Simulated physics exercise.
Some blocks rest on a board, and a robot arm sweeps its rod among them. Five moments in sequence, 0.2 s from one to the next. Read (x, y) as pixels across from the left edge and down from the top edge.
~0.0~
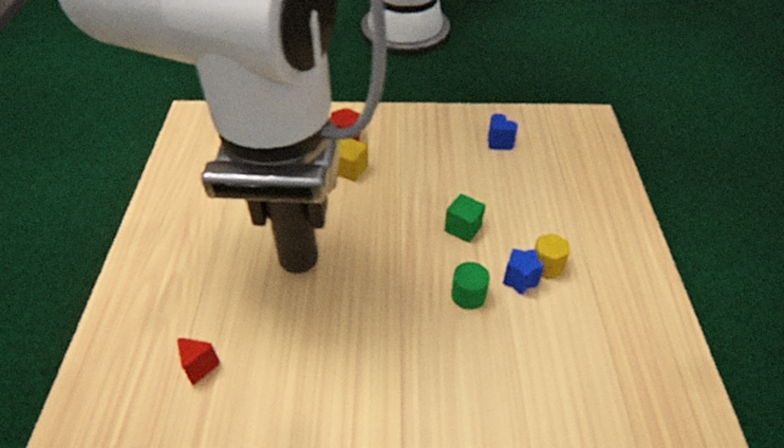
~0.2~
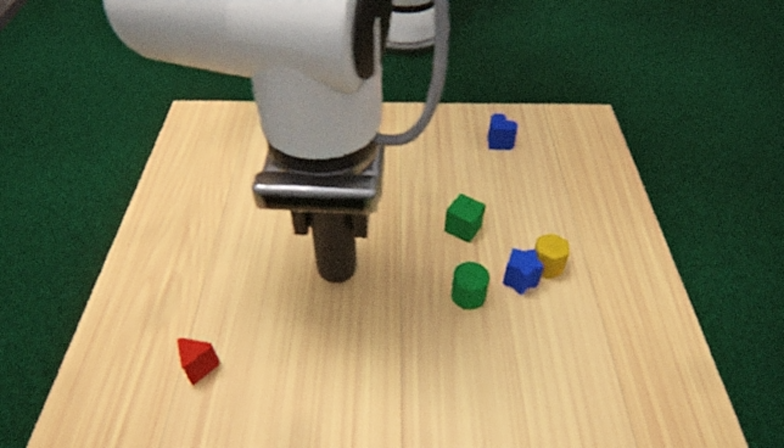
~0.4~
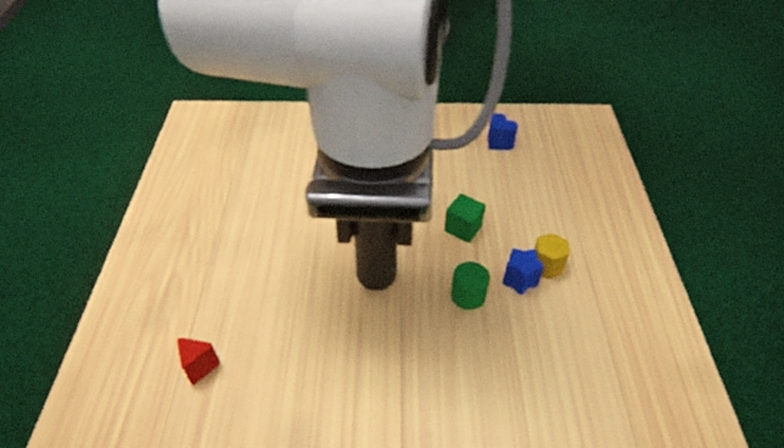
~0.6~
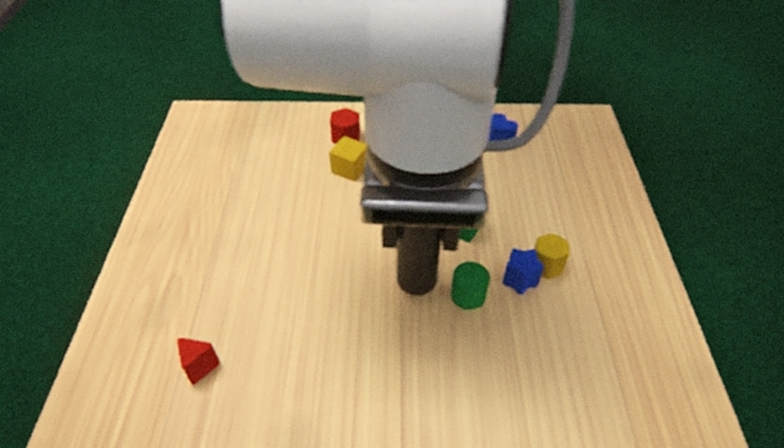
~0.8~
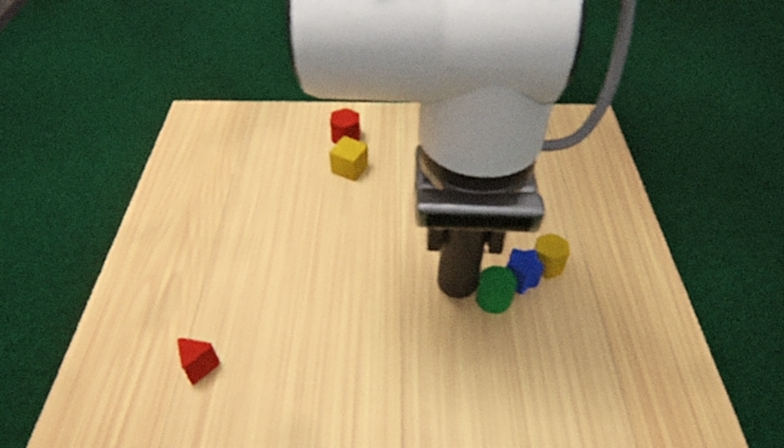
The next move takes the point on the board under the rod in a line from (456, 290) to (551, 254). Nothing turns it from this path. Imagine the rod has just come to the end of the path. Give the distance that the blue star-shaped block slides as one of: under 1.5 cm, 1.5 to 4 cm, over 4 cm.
Moves over 4 cm.
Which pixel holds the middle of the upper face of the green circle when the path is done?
I predict (524, 283).
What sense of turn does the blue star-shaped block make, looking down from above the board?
It spins with the clock.
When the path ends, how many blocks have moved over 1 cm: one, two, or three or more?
Three or more shift.
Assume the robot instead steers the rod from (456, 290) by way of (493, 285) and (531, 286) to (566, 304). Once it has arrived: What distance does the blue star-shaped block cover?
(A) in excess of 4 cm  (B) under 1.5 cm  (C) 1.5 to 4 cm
A (in excess of 4 cm)
What follows on the original path. One third of the way, rod (491, 270); green circle (522, 282); blue star-shaped block (529, 258), turned 20° anticlockwise.
Two thirds of the way, rod (523, 259); green circle (524, 283); blue star-shaped block (562, 253); yellow six-sided block (585, 239), turned 15° anticlockwise.
At the end, rod (553, 248); green square in place; green circle (524, 283); blue star-shaped block (585, 255), turned 30° clockwise; yellow six-sided block (605, 238), turned 50° anticlockwise.
